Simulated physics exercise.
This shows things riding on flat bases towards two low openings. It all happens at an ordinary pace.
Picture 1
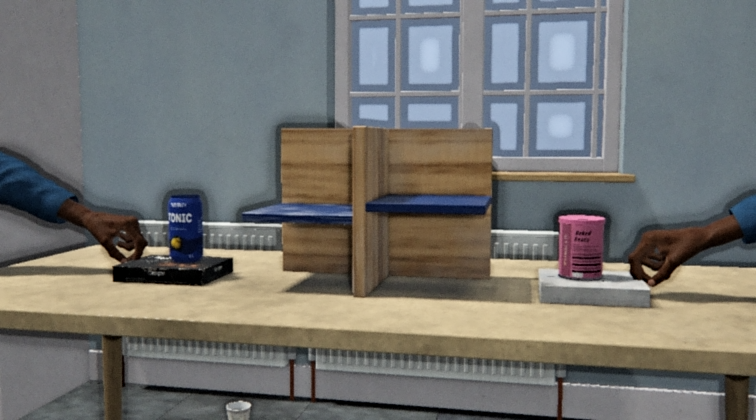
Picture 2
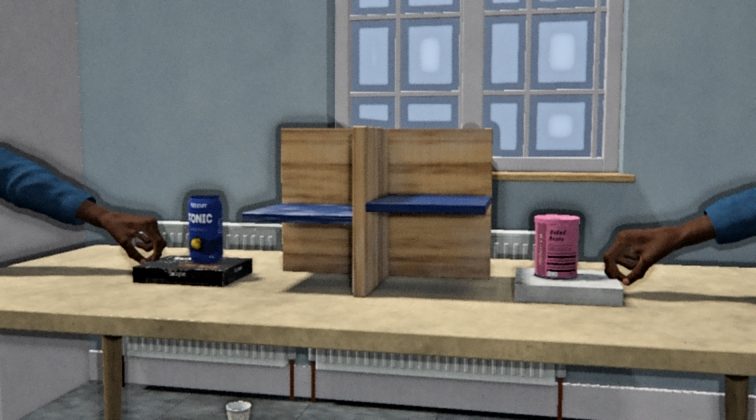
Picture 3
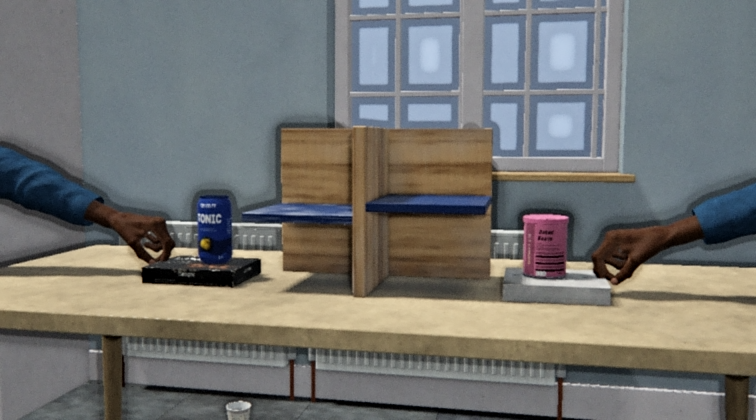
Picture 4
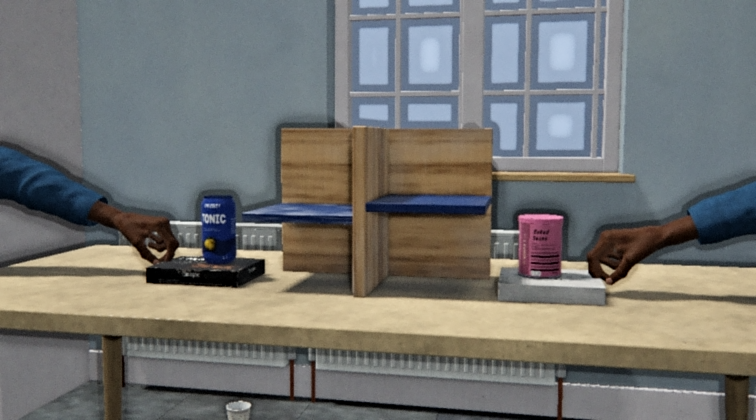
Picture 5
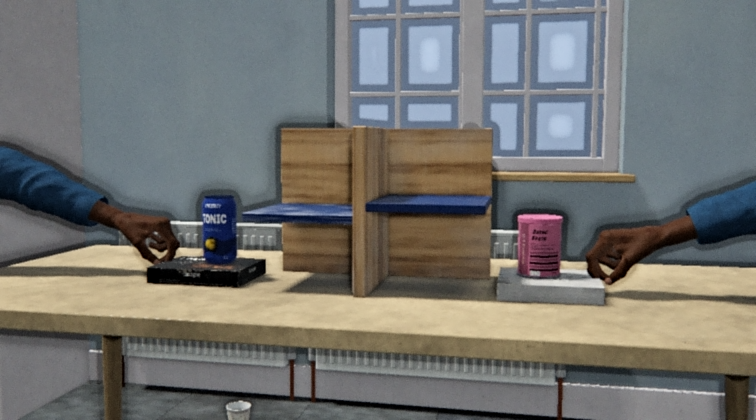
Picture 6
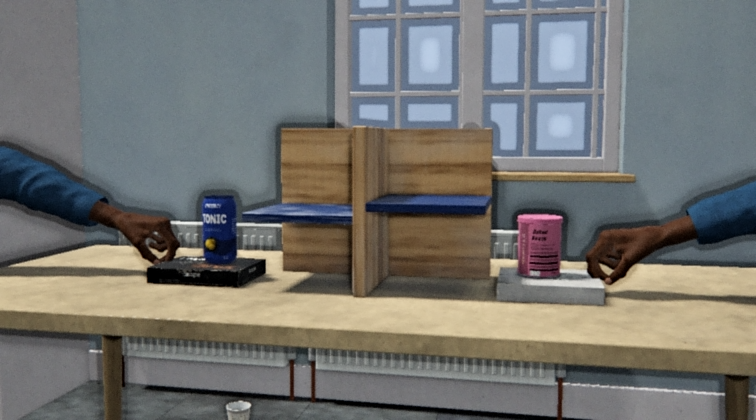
On a wooden table, two hands slide a blue can and pink pot inward on flat bases.
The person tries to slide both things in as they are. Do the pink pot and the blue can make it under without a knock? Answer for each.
The pink pot clears the shelf, the blue can strikes the shelf.
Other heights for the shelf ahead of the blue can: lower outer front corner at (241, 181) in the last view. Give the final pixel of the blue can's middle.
Near (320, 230).
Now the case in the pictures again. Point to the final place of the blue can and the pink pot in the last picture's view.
About (270, 248), and the other about (432, 243).
Then, 1.26 s past the last view, pink pot riding along near (483, 245); blue can leaning 32° off how it started near (251, 227).
Finally, the pink pot rides in untouched, near (432, 243); the blue can gets scraped off its spot, near (270, 248).
